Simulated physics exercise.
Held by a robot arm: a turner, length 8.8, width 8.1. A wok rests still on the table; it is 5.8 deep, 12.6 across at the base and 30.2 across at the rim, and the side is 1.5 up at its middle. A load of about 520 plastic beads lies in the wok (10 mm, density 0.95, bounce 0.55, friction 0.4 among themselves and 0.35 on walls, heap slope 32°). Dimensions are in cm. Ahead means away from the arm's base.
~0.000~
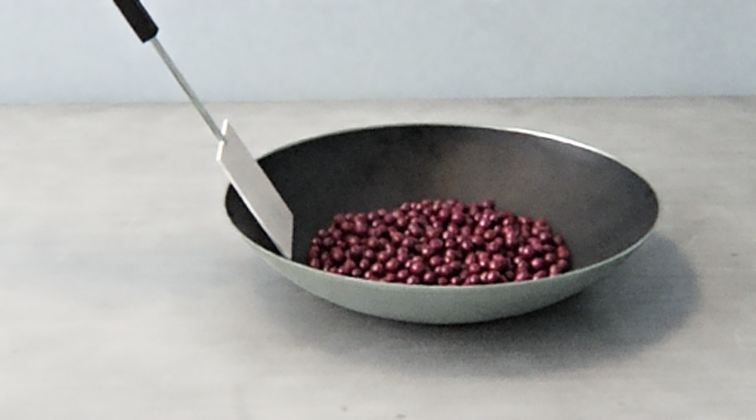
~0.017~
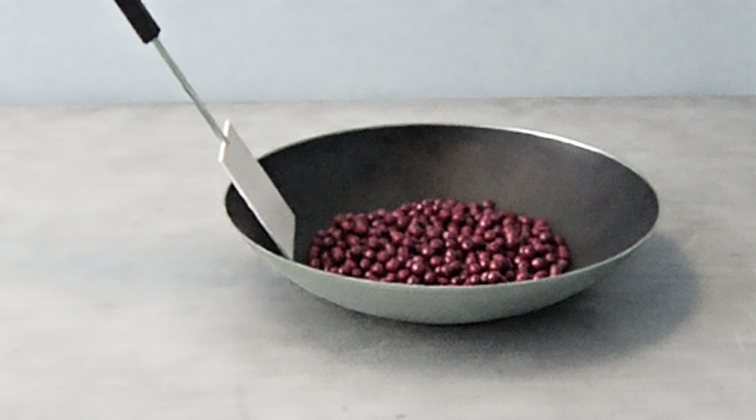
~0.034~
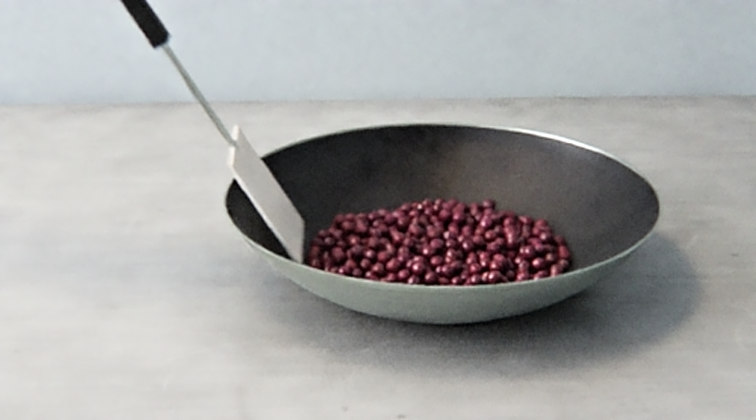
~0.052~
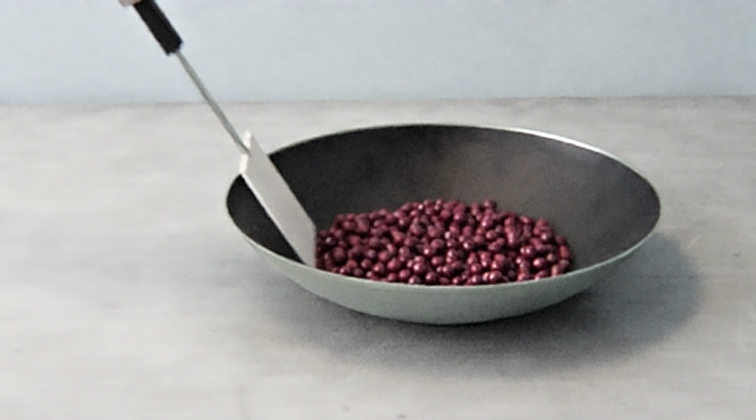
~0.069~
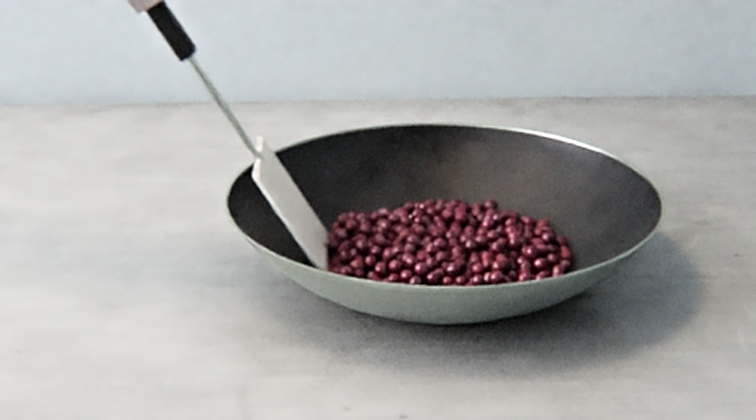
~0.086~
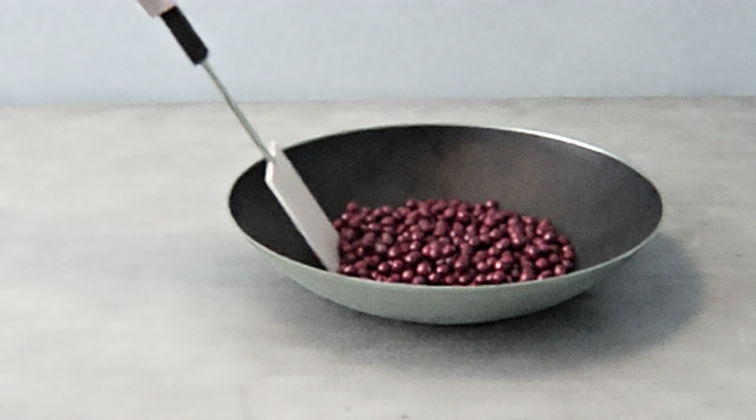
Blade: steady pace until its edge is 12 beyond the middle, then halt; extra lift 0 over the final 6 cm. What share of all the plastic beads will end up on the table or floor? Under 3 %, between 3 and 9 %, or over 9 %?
Over 9 %.
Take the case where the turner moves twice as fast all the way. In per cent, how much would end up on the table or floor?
Near 35 %.
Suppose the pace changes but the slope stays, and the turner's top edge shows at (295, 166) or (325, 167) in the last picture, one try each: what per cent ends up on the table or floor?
Near 25 per cent in the first try and near 35 per cent in the second.
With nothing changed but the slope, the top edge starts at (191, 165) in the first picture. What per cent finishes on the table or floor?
15 percent or thereabouts.
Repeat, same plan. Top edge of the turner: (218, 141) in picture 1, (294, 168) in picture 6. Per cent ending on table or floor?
My guess would be close to 30 per cent.
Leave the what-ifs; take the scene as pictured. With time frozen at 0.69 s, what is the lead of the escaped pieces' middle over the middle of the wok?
I'd put it at some 20 centimetres.
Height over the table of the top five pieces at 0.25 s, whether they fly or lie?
About 3 cm.
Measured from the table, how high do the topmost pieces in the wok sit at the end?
7.0 cm.
After 0.25 s, sloping 59°, highest piece 4 above the table; 517 in the wok.
After 0.41 s, sloping 59°, highest piece 6 above the table; 517 in the wok.
After 0.69 s, sloping 59°, highest piece 7 above the table; 433 in the wok, 77 on the table or floor, 7 on the blade or in flight.
After 1.74 s, sloping 59°, highest piece 6 above the table; 433 in the wok, 84 on the table or floor.
At rest, 433 in the wok, 84 on the table or floor. That is 16 % on the table or floor.
